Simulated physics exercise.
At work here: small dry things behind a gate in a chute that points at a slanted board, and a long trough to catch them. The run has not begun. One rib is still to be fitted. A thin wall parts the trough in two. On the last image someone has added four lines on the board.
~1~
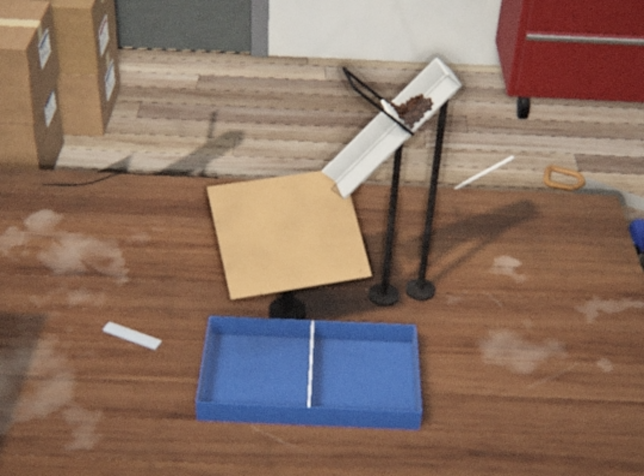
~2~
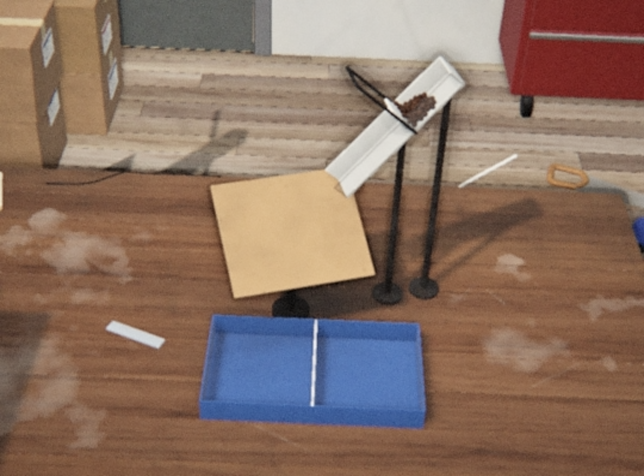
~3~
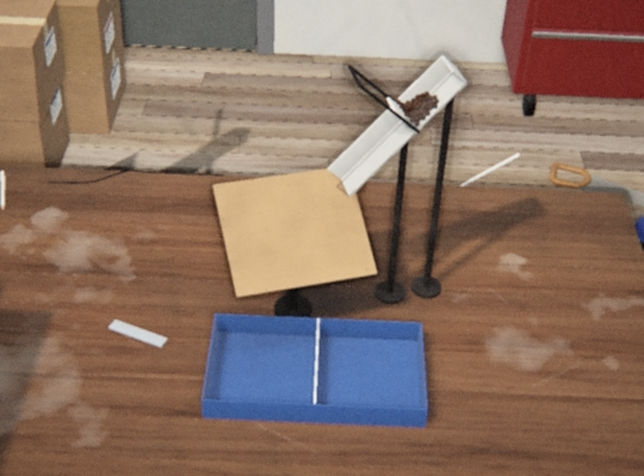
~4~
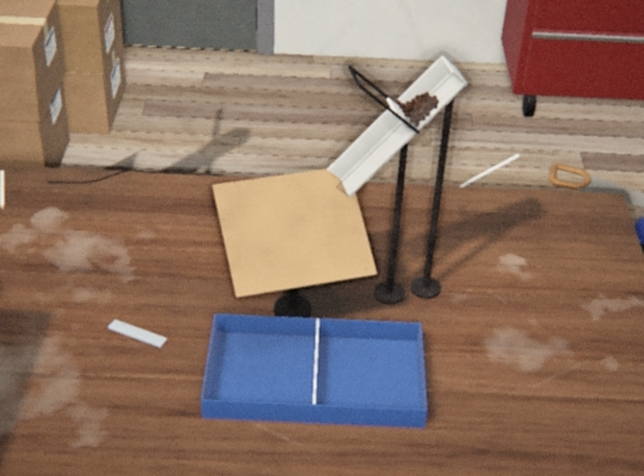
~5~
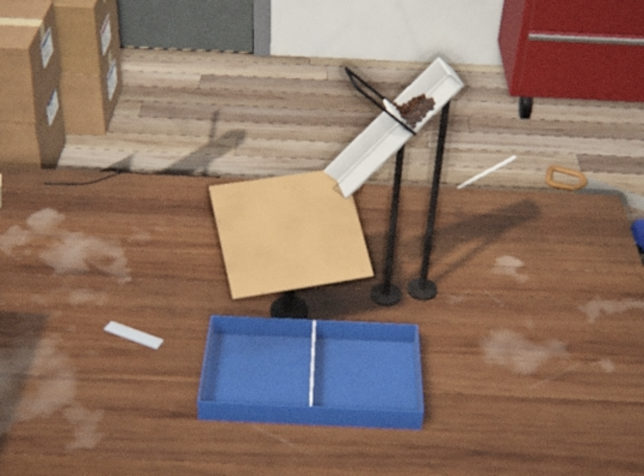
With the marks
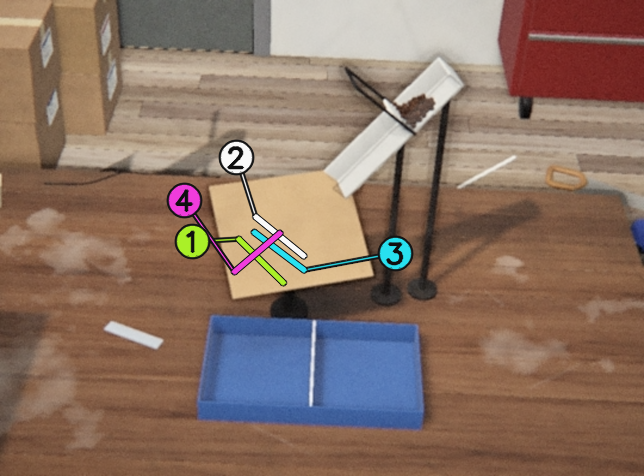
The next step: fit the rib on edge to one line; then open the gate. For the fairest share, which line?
I would pick line 1.
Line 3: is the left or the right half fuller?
Right.
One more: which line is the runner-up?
That is line 4.
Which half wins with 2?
Right.
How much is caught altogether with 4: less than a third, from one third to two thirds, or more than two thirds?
Line 4 gives more than two thirds.
On the marked copy, line 1 from (238, 239) to (283, 282); line 2 from (255, 216) to (303, 256); line 3 from (254, 232) to (304, 270); line 4 from (279, 233) to (234, 271).
Choosing 1, of what is caught, about a third in the left half, about two thirds in the right.
Choosing 2, of what is caught, a small part in the left half, nearly all in the right.
Choosing 3, of what is caught, a stray few in the left half, nearly all in the right.
Choosing 4, of what is caught, most in the left half, about a quarter in the right.
